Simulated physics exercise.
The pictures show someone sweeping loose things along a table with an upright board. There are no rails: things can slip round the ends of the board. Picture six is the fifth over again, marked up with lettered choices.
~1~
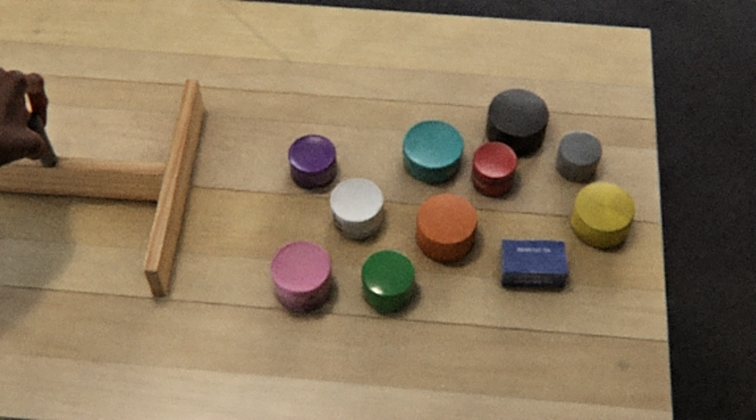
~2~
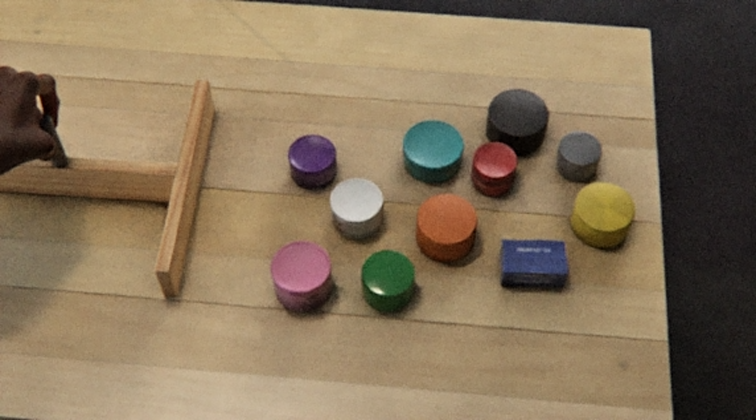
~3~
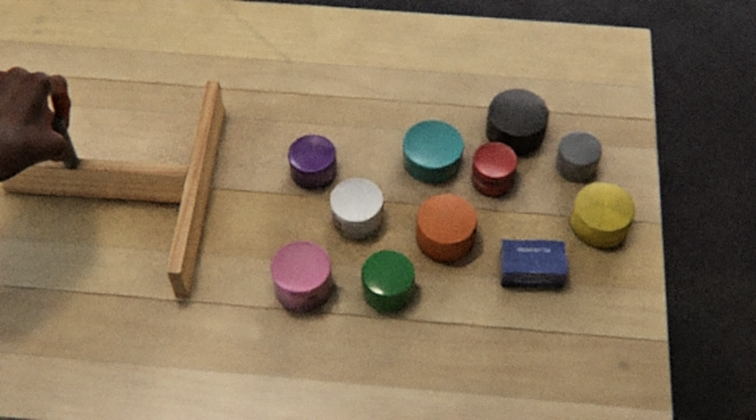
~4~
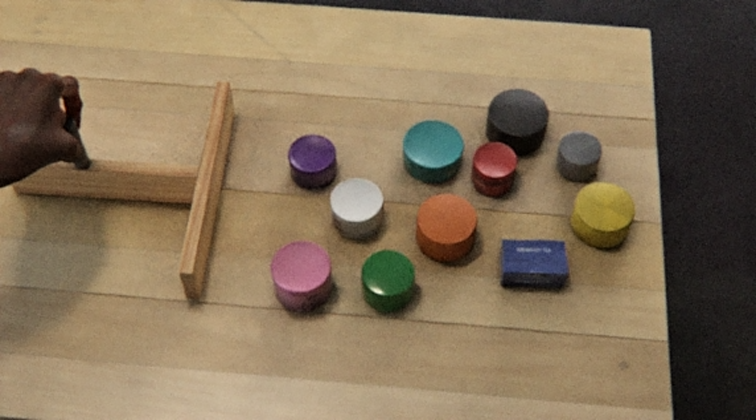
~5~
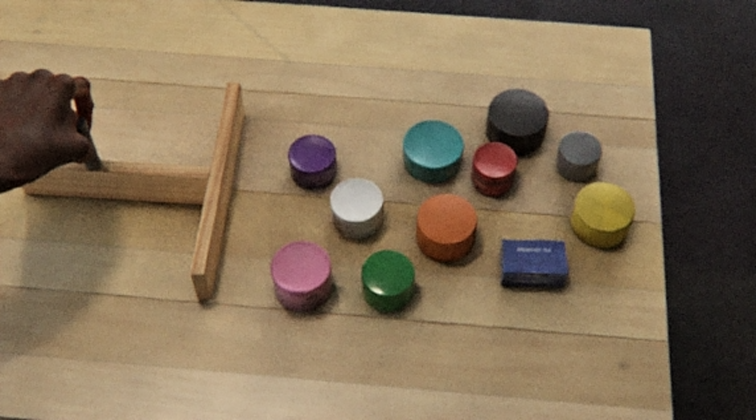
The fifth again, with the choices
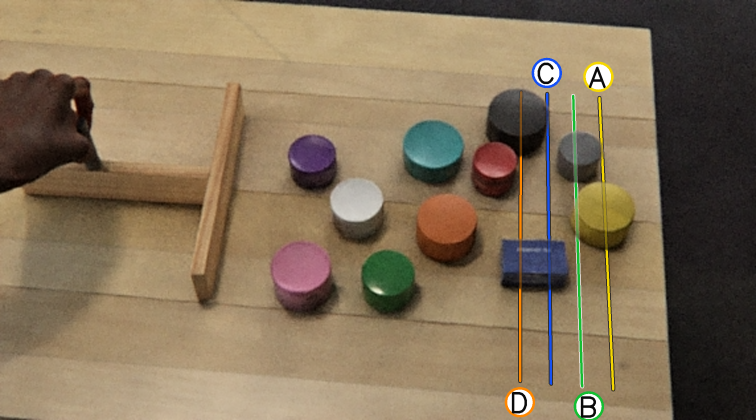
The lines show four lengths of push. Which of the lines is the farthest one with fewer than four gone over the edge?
Stop at B.
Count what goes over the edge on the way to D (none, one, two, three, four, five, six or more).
The count is none.
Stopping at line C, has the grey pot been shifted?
By then, yes.
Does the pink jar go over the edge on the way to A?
By then, no.
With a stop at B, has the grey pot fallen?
Yes.
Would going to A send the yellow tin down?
By then, yes.
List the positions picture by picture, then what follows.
Board (172, 169); grey pot (579, 156); white tub (357, 209), in the first frame.
Board (183, 170); blue packet (533, 264), in the second frame.
Board (195, 171); red tub (494, 170), in the third frame.
Board (206, 172); black tin (517, 121), in the fourth frame.
Board (216, 173); turquoise jar (433, 152); yellow tin (602, 215); pink jar (302, 276), in the fifth frame.
On the marked copy, A at (606, 231); B at (577, 229); C at (549, 227); D at (521, 224).
Taking B. A third of the way, board (346, 183); pink jar (375, 282); green pot (431, 282).
Two thirds of the way, board (477, 193); blue packet (613, 285); green pot (565, 312).
When it is over, board (578, 201); grey pot over the edge; blue packet over the edge; two fallen.
As for the rest, A drops five; C is within the limit but short; D is within the limit but short.
